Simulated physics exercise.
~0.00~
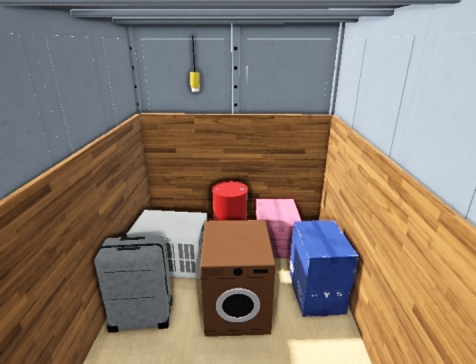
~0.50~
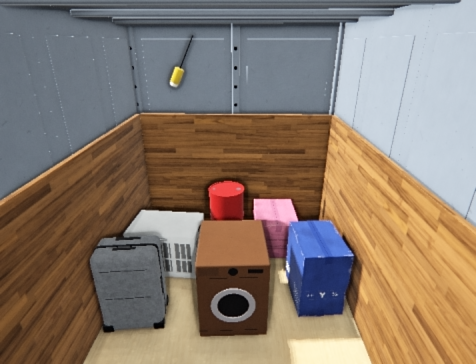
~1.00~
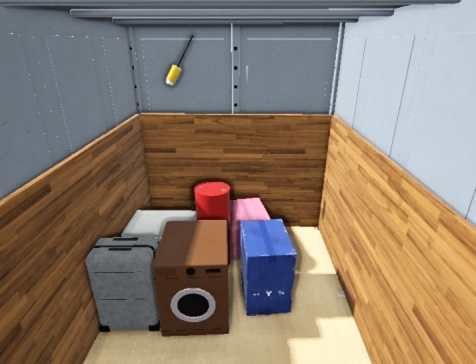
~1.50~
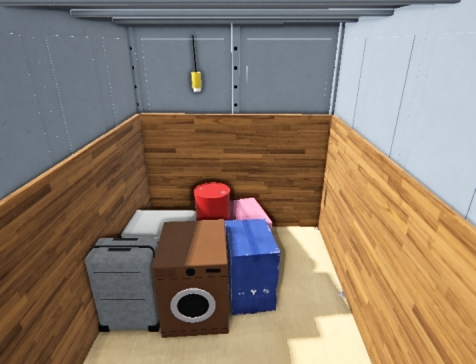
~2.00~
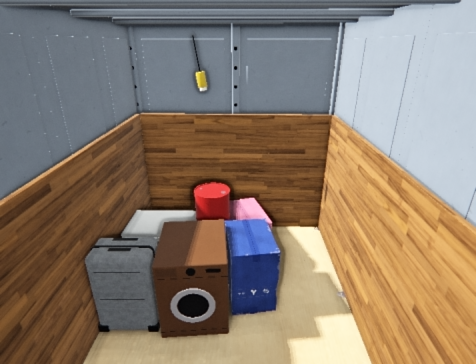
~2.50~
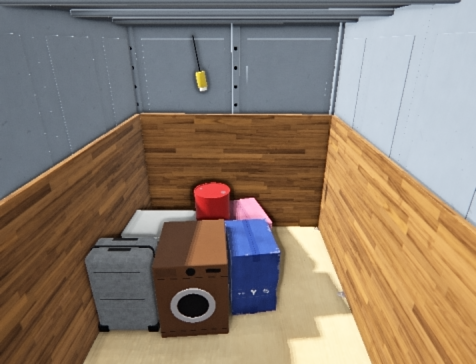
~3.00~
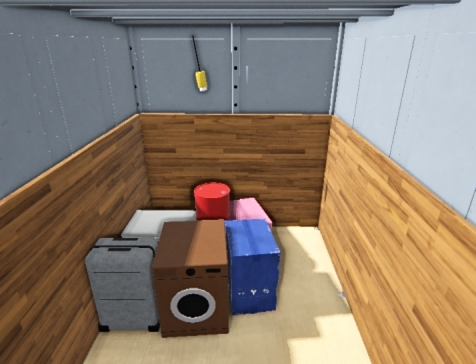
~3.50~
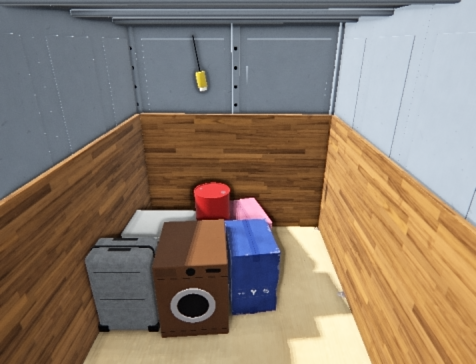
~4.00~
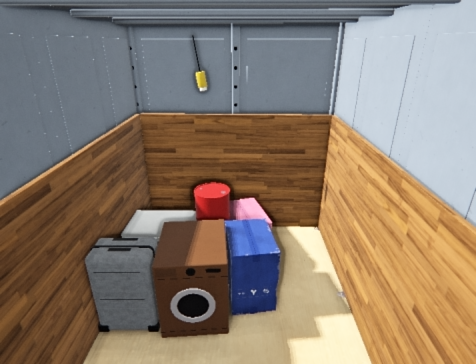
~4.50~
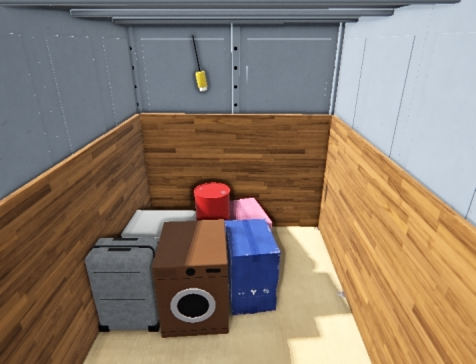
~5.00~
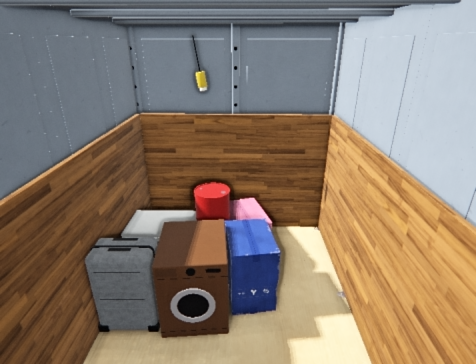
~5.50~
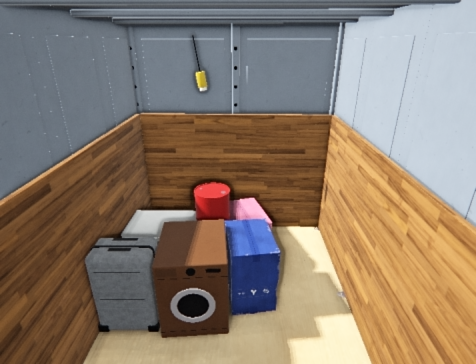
The brown washing machine, blue box and pink box slid left across the van floor, bunching up against the grey suitcase, white chest and red drum while a yellow-handled tool swung on the back wall, and everything ended upright and still.
